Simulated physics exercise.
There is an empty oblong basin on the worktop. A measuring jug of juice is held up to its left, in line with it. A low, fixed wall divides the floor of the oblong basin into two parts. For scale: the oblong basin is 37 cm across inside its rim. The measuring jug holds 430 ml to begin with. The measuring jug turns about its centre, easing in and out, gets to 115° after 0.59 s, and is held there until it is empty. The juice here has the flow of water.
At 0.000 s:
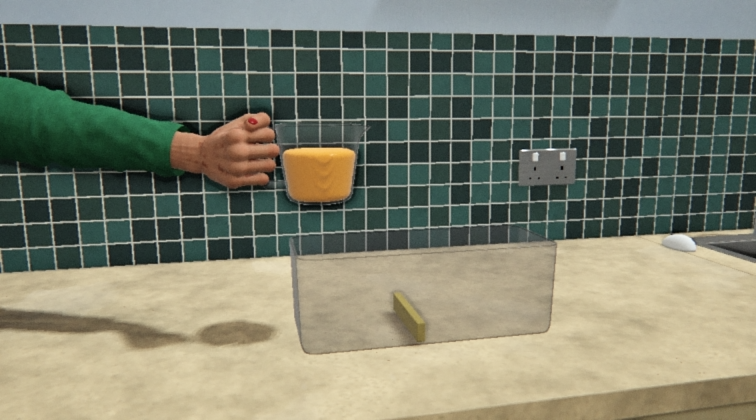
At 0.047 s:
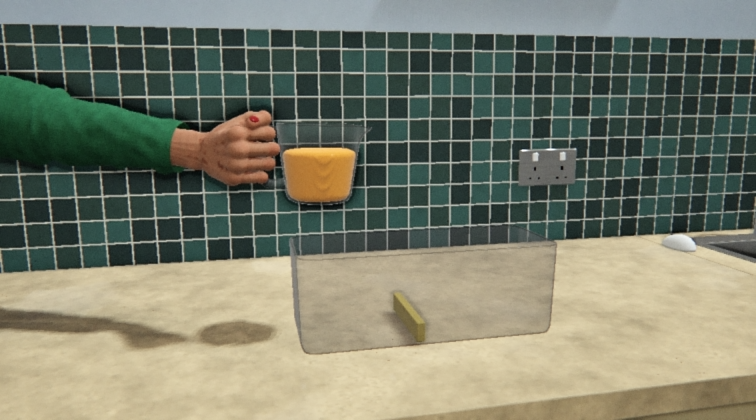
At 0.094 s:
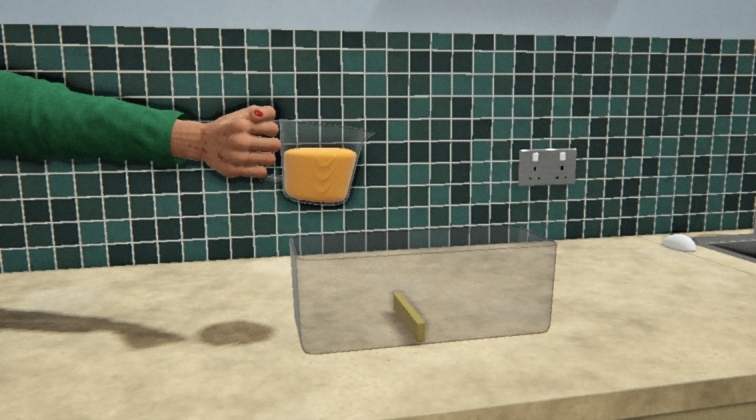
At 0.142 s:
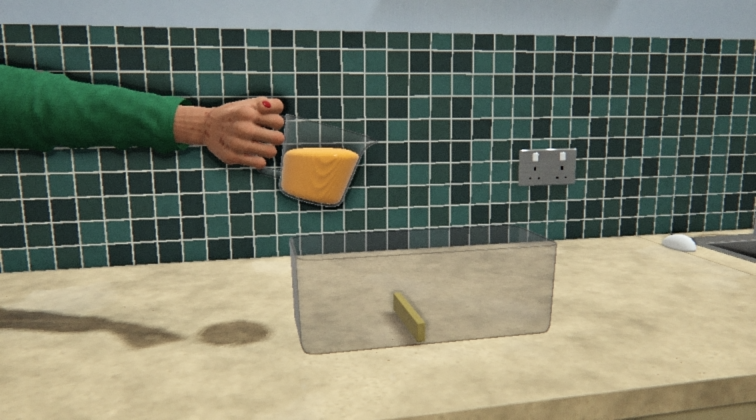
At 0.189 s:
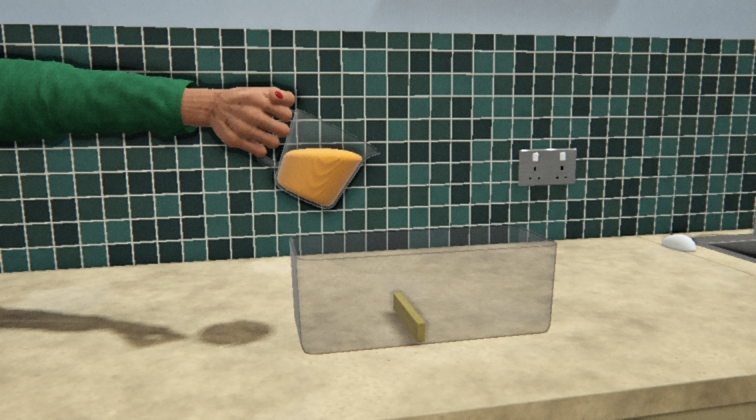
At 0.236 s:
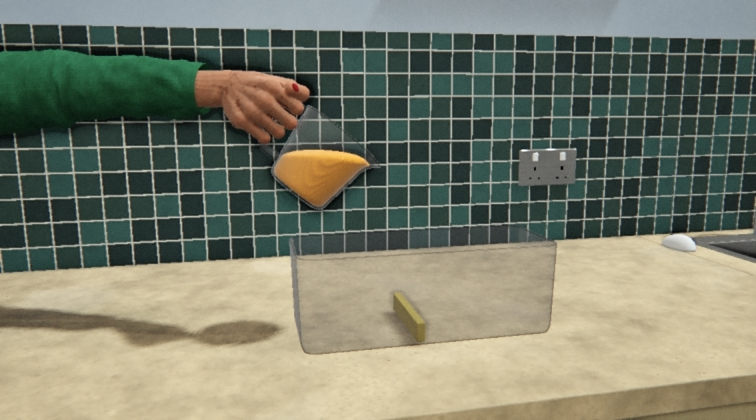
A hand tilts a clear jug of orange juice rightward above an empty clear basin.
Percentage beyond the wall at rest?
19 per cent.
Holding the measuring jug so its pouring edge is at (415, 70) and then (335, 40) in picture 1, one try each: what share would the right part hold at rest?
I'd expect close to 85 per cent and then close to 15 per cent.
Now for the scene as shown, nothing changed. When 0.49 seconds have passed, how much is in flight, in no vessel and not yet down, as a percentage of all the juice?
It comes to roughly 28 per cent.
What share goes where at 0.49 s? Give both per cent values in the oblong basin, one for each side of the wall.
30 left and 3 right, roughly.
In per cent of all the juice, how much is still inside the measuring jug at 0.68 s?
Some 2 per cent.
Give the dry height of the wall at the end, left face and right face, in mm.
Left: Roughly 12 mm; right: Roughly 26 mm.
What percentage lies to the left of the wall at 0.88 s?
The fraction is near 80 percent.
By 0.49 s the tilt is 107° and 39 per cent is still to pour, 29 is left of the wall and 3 right of it.
By 0.68 s the tilt is 115° and 2 per cent is still to pour, 83 is left of the wall and 11 right of it.
By 0.88 s the tilt is 115° and 0 per cent is still to pour, 81 is left of the wall and 17 right of it.
By 1.09 s the tilt is 115° and 0 per cent is still to pour, 80 is left of the wall and 18 right of it.
At rest 78 per cent lies left of the wall, 19 right of it and 2 outside.
